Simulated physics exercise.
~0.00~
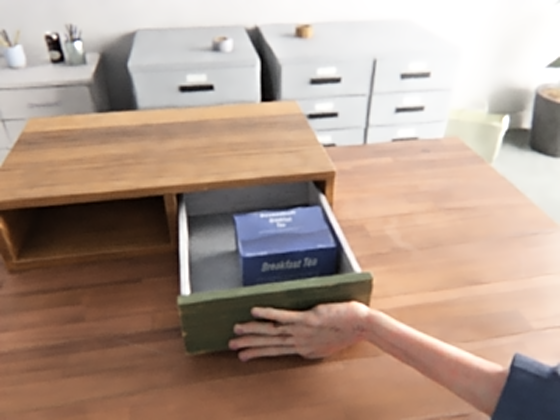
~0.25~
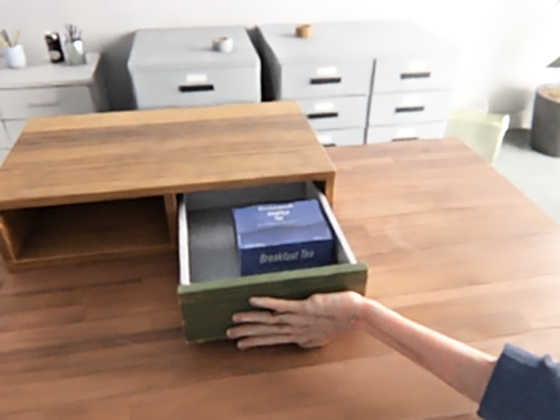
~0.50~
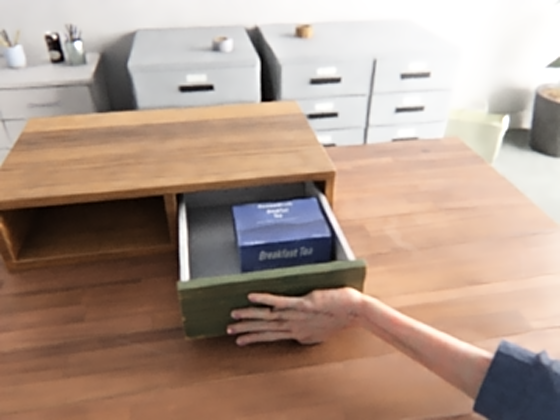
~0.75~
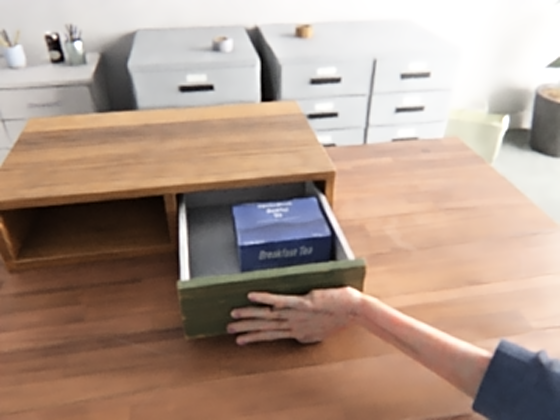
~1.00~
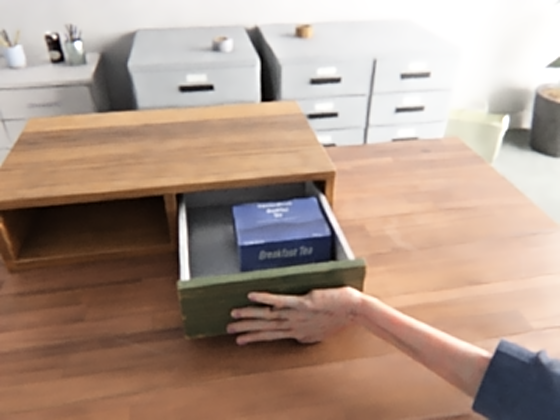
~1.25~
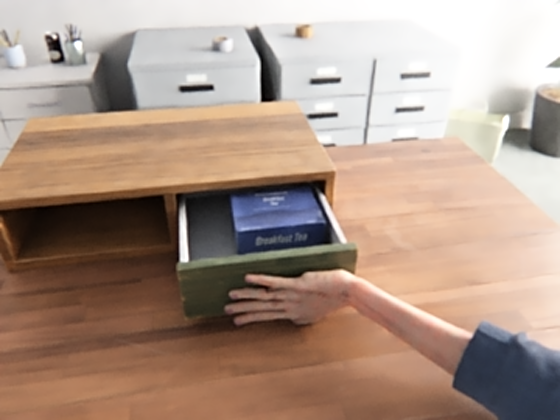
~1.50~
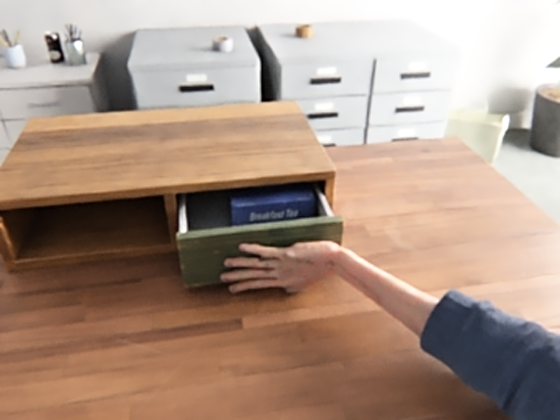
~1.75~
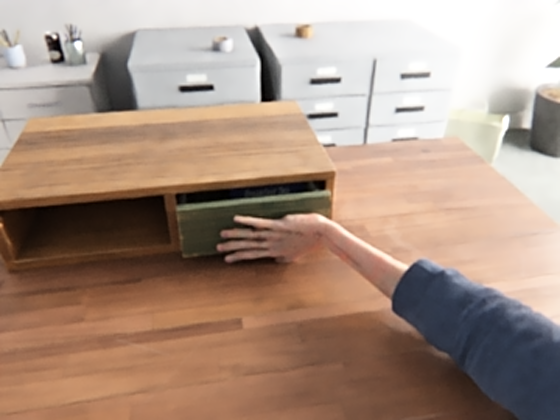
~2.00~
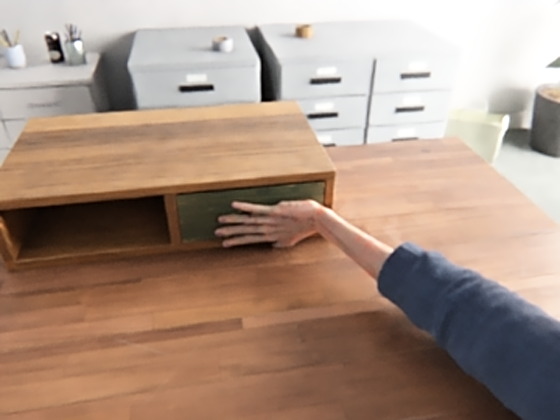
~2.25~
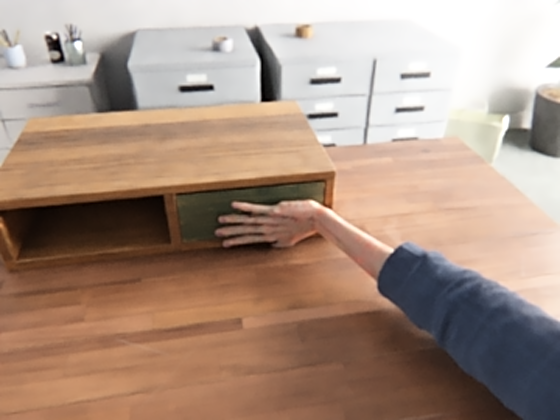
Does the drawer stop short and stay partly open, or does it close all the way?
The drawer closes all the way, with its green front ending up flush with the wooden unit and the hand still resting against it.
